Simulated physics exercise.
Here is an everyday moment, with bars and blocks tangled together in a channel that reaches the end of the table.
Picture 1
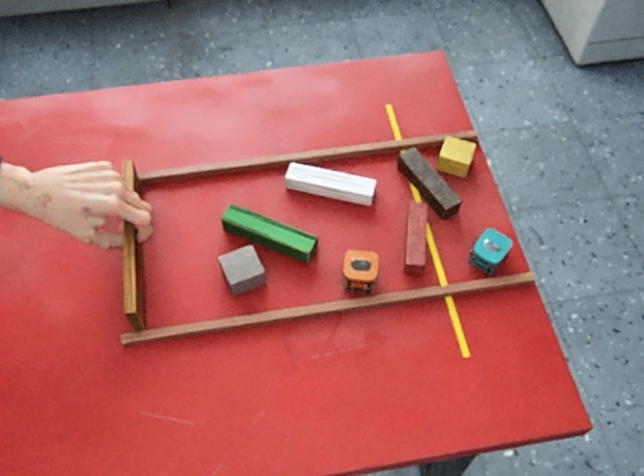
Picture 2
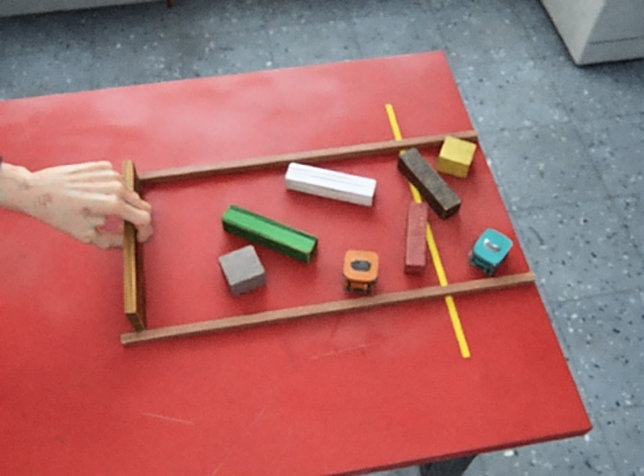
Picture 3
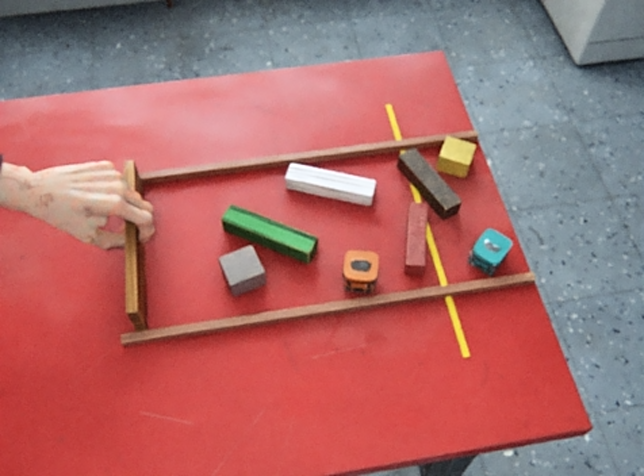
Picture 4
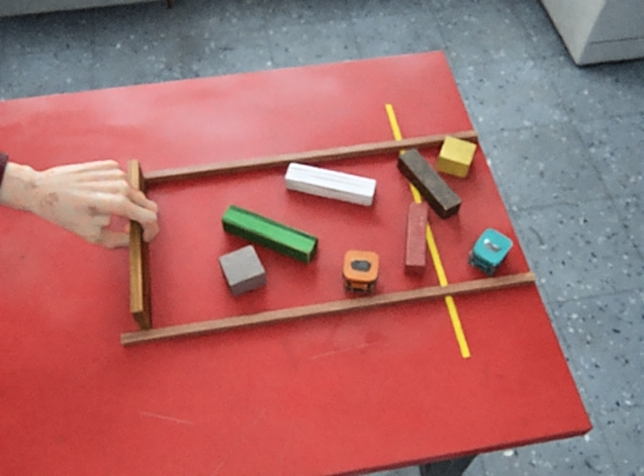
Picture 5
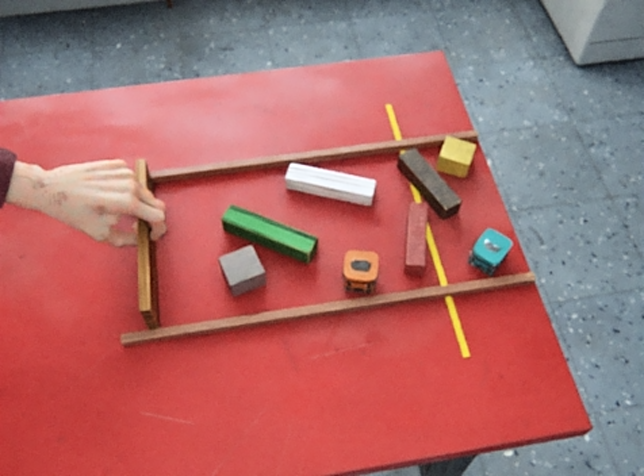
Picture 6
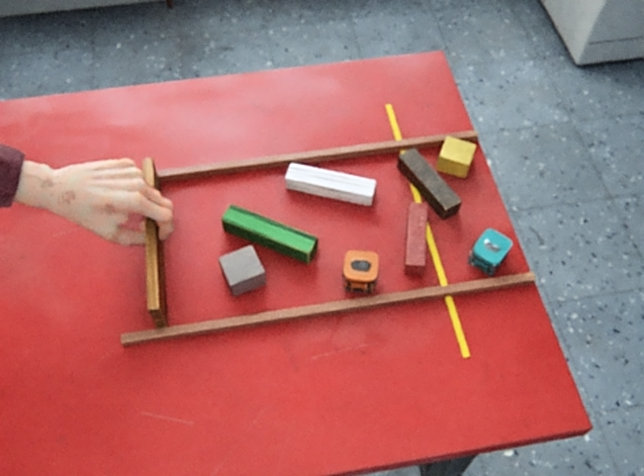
A wooden board, held by a hand at the left end of the channel, stayed nearly still, then slid slightly to the right between the rails, while the scattered bars and blocks did not move.
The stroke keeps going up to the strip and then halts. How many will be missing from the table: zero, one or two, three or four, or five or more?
After the push, only one or two have dropped.
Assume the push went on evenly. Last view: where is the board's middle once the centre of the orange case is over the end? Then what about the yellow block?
The middle is at (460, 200) when it's the orange case, and at (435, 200) when it's the yellow block.
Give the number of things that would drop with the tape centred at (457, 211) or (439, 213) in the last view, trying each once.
Try 1: 4; try 2: 3.
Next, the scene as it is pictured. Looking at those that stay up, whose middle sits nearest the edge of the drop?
That's the yellow block.
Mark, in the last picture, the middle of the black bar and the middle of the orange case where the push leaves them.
One ends up near (468, 171) and the other near (491, 258).
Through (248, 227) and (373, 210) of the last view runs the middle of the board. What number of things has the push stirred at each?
The counts are 2 and 7.
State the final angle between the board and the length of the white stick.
Roughly 30 degrees.
Early on, none off yet; yellow block at rest near (456, 157); turquoise case at rest near (490, 252); black bar at rest near (428, 183).
Finally, the number that fall off is one or two; lost, turquoise case.
